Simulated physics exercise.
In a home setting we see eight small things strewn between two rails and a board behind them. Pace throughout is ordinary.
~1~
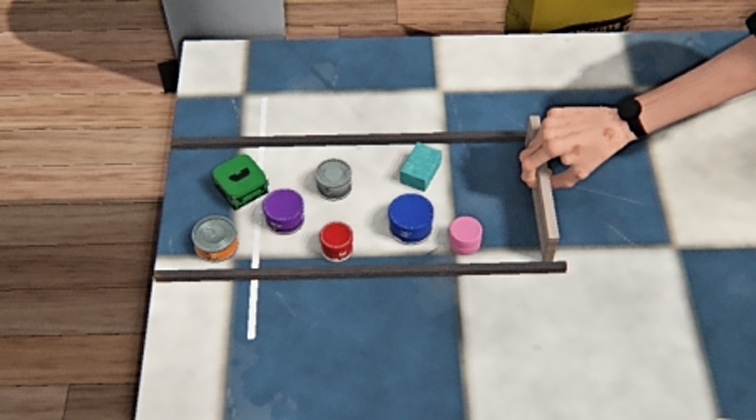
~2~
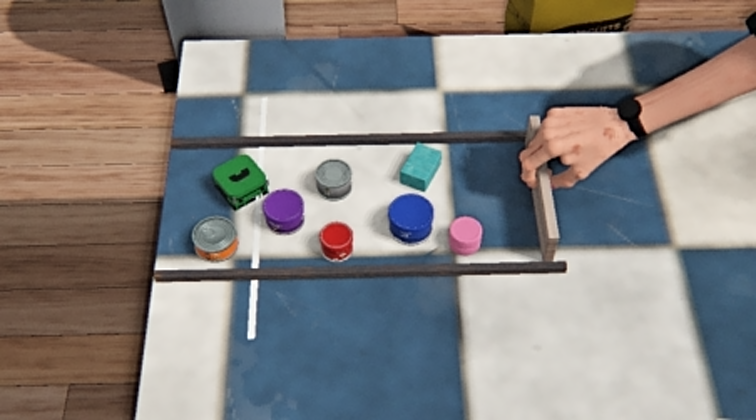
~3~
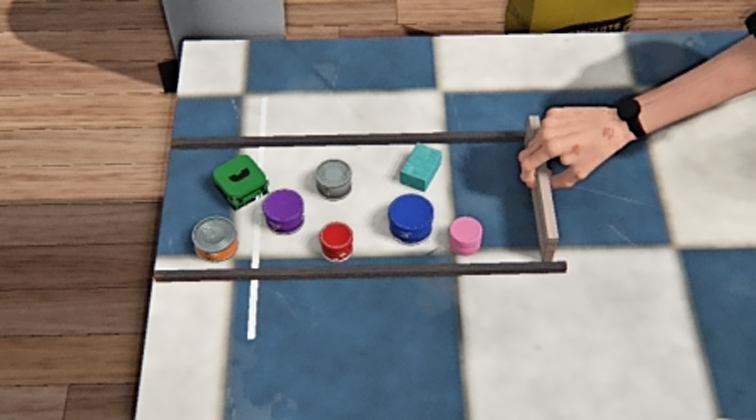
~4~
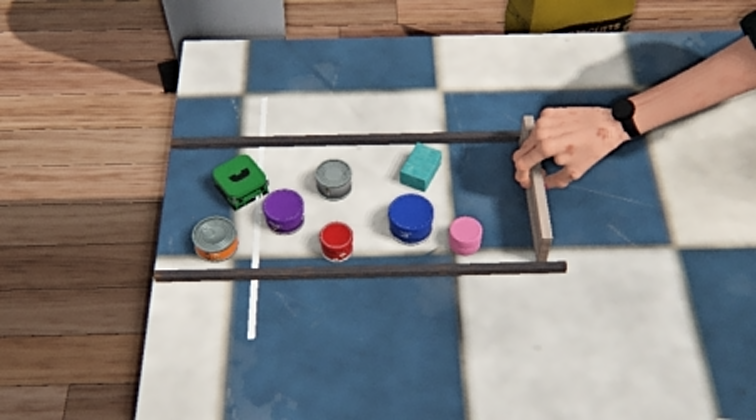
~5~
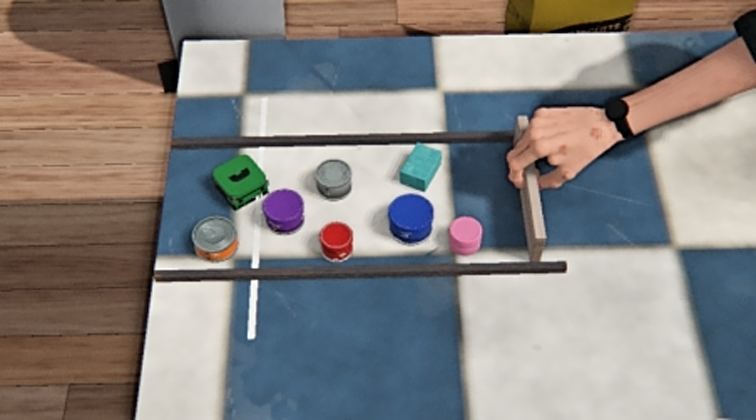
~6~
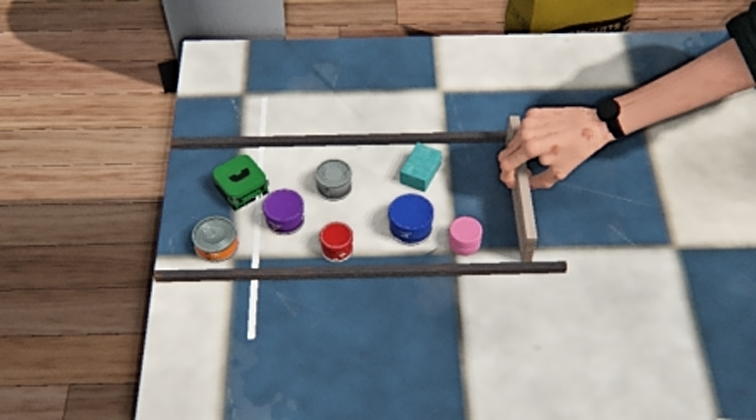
On a blue and white checkered surface, a hand wearing a black watch holds an upright board between two dark rails, then slides it slightly left toward eight small colourful objects, which stay still.
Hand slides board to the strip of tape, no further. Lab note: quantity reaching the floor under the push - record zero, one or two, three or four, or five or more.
Once the board stops, zero pieces are missing from the table.
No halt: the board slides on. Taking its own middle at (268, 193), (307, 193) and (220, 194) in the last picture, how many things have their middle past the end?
In order, that gives 0, then 0, then 3.
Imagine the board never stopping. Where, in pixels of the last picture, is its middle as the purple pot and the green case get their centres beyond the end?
Points: About (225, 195) and about (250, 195).
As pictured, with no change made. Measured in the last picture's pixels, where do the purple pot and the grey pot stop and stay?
The purple pot comes to rest at (194, 210), and the grey pot comes to rest at (213, 182).
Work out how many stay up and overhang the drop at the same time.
I count 2 overhanging.
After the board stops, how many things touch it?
Tally at the end: 3.
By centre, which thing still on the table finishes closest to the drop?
Answer: The green case.
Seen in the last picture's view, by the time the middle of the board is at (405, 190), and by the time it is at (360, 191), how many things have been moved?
The counts are 3 and 5.
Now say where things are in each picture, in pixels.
Orange pot (215, 239); green case (241, 182); purple pot (284, 212); board (541, 187); tape (258, 207), in the first picture.
Green case (241, 182); turquoise block (421, 168), in the second picture.
Purple pot (284, 212); grey pot (334, 180), in the third picture.
Orange pot (215, 239); red pot (337, 242), in the fourth picture.
Green case (241, 182); blue pot (411, 220), in the fifth picture.
Orange pot (215, 239); green case (241, 182); purple pot (284, 212); board (520, 188); tape (258, 207), in the sixth picture.
Soon after, none off yet; orange pot at rest near (215, 239); green case at rest near (241, 182); purple pot at rest near (284, 212).
In the end, the number that fall off is zero.
